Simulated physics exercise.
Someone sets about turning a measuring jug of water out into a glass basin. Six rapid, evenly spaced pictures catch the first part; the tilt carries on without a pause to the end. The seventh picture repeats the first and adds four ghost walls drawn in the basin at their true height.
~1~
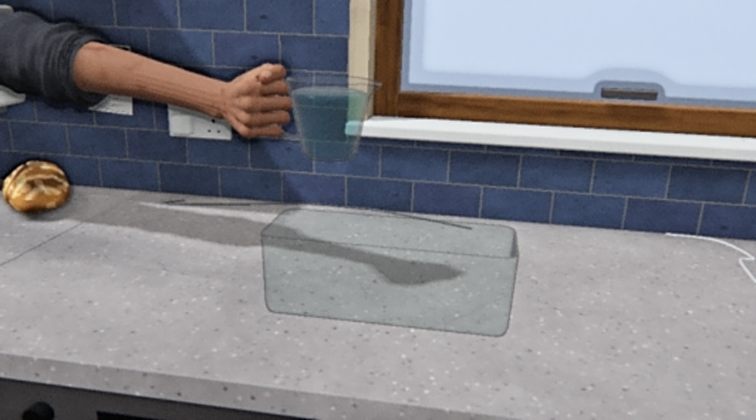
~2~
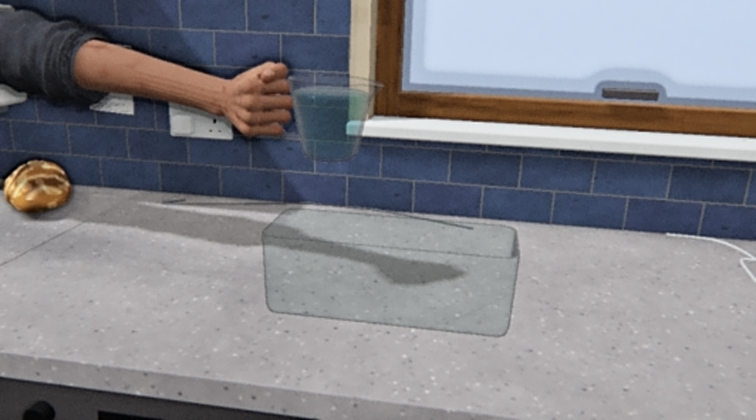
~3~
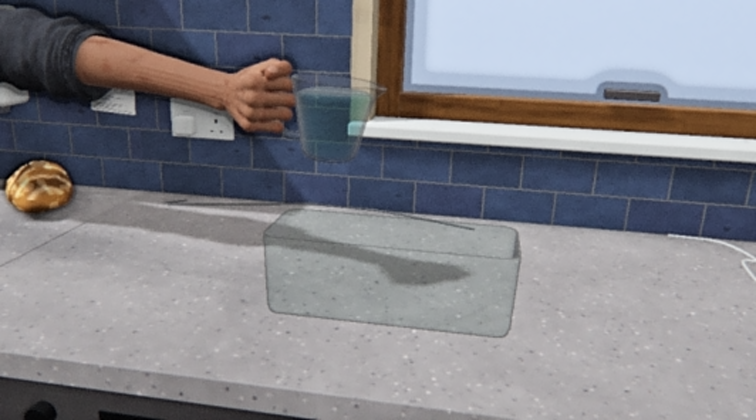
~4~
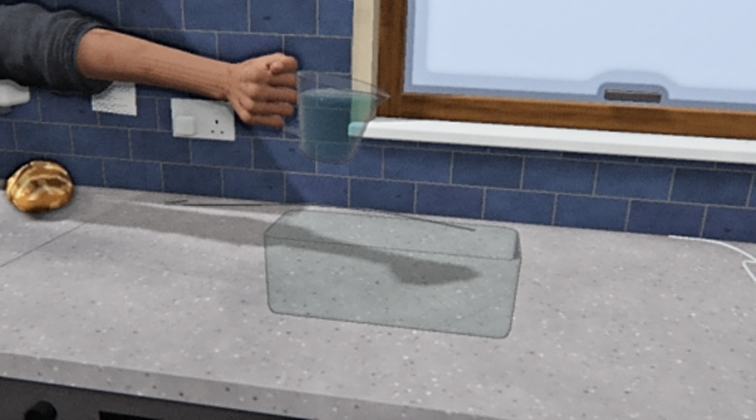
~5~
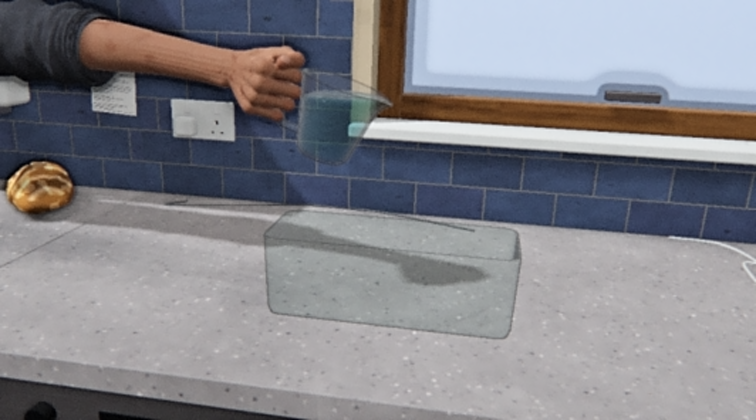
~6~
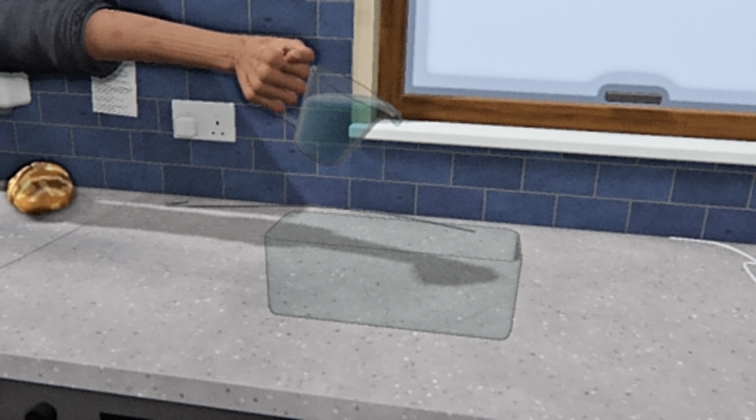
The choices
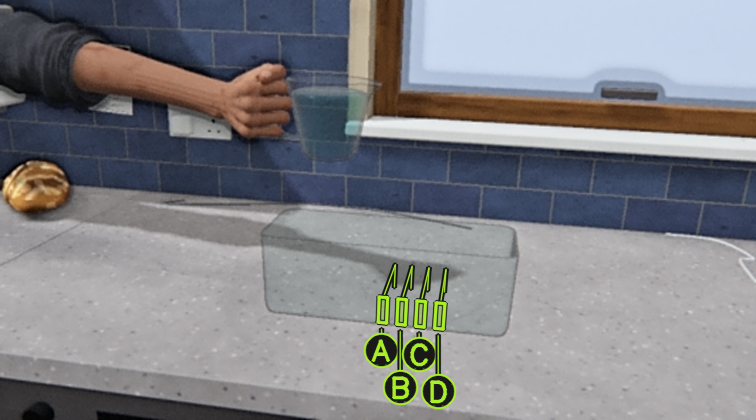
The clip opens on a hand holding a clear jug of bluish water upright above an empty glass basin on a speckled counter, with bread at the left. After barely moving, the hand gradually tilts the jug to the right, until water just reaches over its lip.
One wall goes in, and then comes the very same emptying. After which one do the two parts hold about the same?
Take C.
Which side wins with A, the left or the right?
More ends on the right.
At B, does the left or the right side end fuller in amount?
The right one.
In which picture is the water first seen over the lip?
In picture 6.
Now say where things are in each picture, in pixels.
In the first picture, upright, lip at (380, 85); basin from (266, 309) to (508, 335); nothing has left yet.
In the second picture, upright, lip at (382, 86); nothing has left yet.
In the third picture, tipped about 5°, lip at (385, 90); nothing has left yet.
In the fourth picture, tipped about 10°, lip at (389, 96); nothing has left yet.
In the fifth picture, tipped about 18°, lip at (391, 105); nothing has left yet.
In the sixth picture, tipped about 27°, lip at (394, 115); water is over the lip, down to (397, 123).
In lime, A at (381, 328); B at (400, 331); C at (419, 333); D at (438, 335).
With A, about 5 % ends left of the wall and 94 % right of it.
With B, about 18 % ends left of the wall and 81 % right of it.
With C, about 45 % ends left of the wall and 54 % right of it.
With D, about 86 % ends left of the wall and 12 % right of it.
